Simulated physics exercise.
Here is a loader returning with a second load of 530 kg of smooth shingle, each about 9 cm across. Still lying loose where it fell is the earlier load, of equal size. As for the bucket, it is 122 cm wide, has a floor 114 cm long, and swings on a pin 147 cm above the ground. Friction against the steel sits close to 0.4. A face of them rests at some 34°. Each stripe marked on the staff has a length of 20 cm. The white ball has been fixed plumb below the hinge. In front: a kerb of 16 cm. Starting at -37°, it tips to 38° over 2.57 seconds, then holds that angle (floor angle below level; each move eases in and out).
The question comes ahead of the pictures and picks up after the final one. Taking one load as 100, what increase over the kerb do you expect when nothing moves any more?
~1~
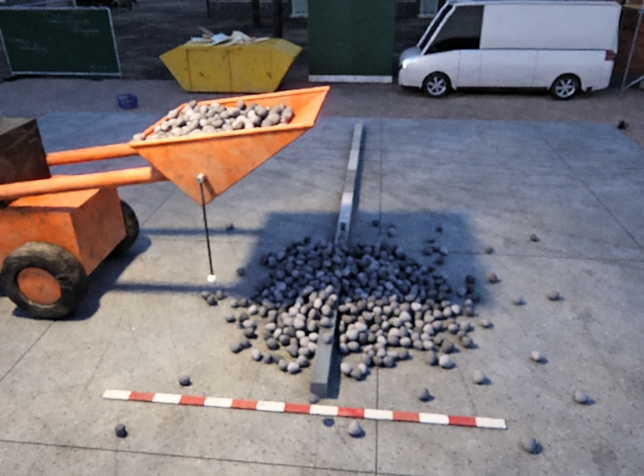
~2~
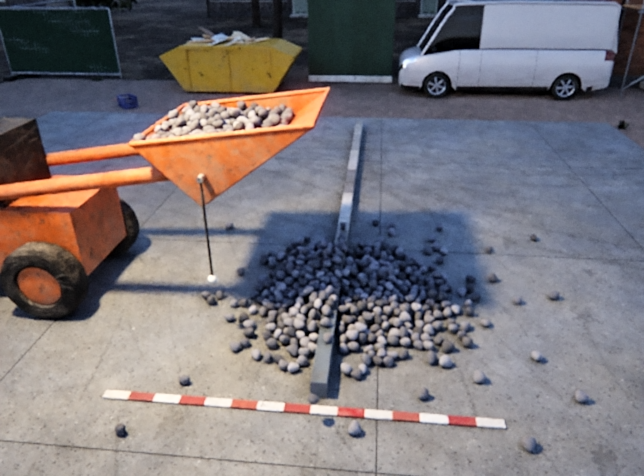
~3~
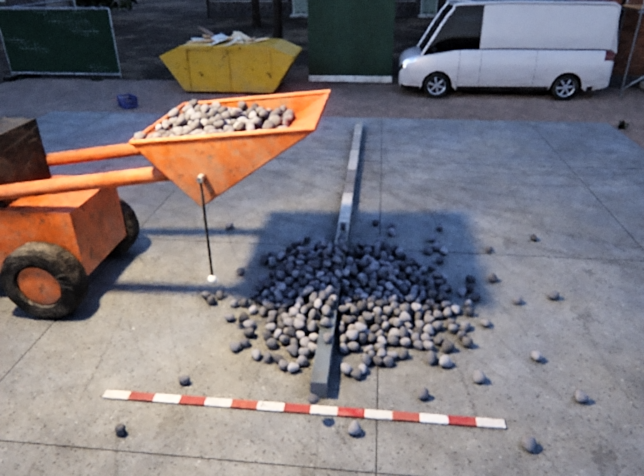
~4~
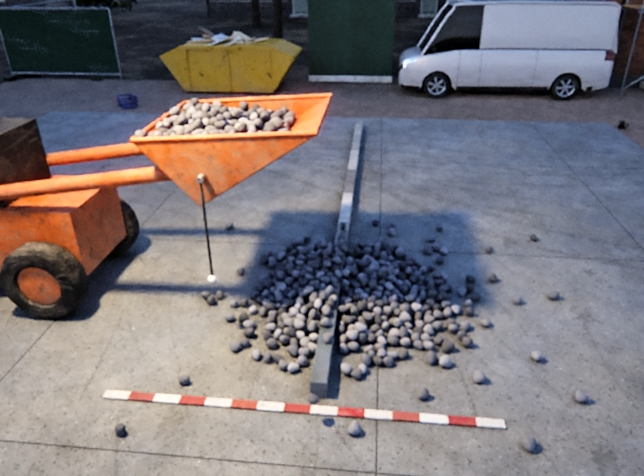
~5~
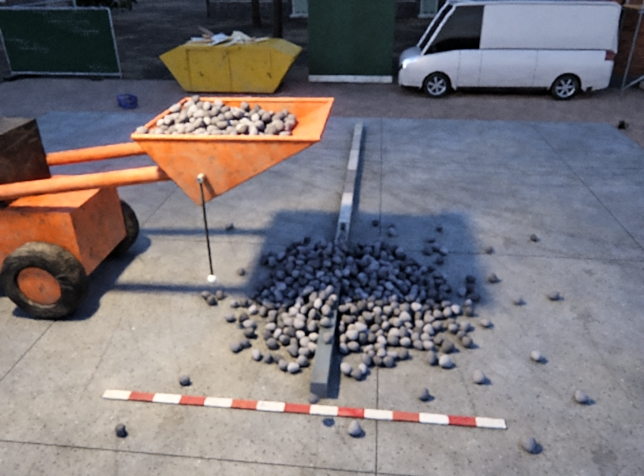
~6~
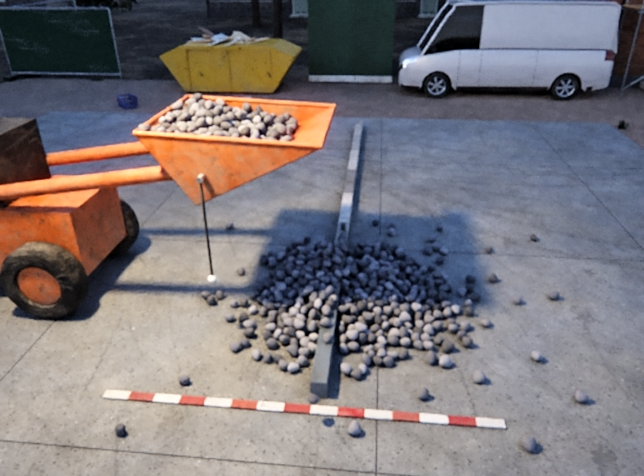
81 out of 100.
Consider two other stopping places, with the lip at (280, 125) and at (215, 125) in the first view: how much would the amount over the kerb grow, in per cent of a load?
About 45 per cent for the first, 5 per cent for the second.
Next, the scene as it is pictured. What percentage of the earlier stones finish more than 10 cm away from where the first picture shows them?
I'd say roughly 25 per cent of them.
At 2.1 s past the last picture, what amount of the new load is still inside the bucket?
Roughly 15 parts in a hundred of the load.
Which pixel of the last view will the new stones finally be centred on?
The centre sits about (372, 286).
Then, 1.3 s after the last picture the floor is at 26°; in per cent of one load, 97 in the bucket, 49 on this side of the kerb, 54 over the kerb; the foremost stones are at (527, 308).
Then, 2.1 s after the last picture the floor is at 38°; in per cent of one load, 17 in the bucket, 77 on this side of the kerb, 106 over the kerb; the foremost stones are at (527, 308).
Then, 2.4 s after the last picture the floor is at 38°; in per cent of one load, 0 in the bucket, 71 on this side of the kerb, 129 over the kerb; the foremost stones are at (527, 308).
Then, 5.2 s after the last picture the floor is at 38°; in per cent of one load, 0 in the bucket, 64 on this side of the kerb, 136 over the kerb; the foremost stones are at (524, 290). Net gain over the kerb, 81.
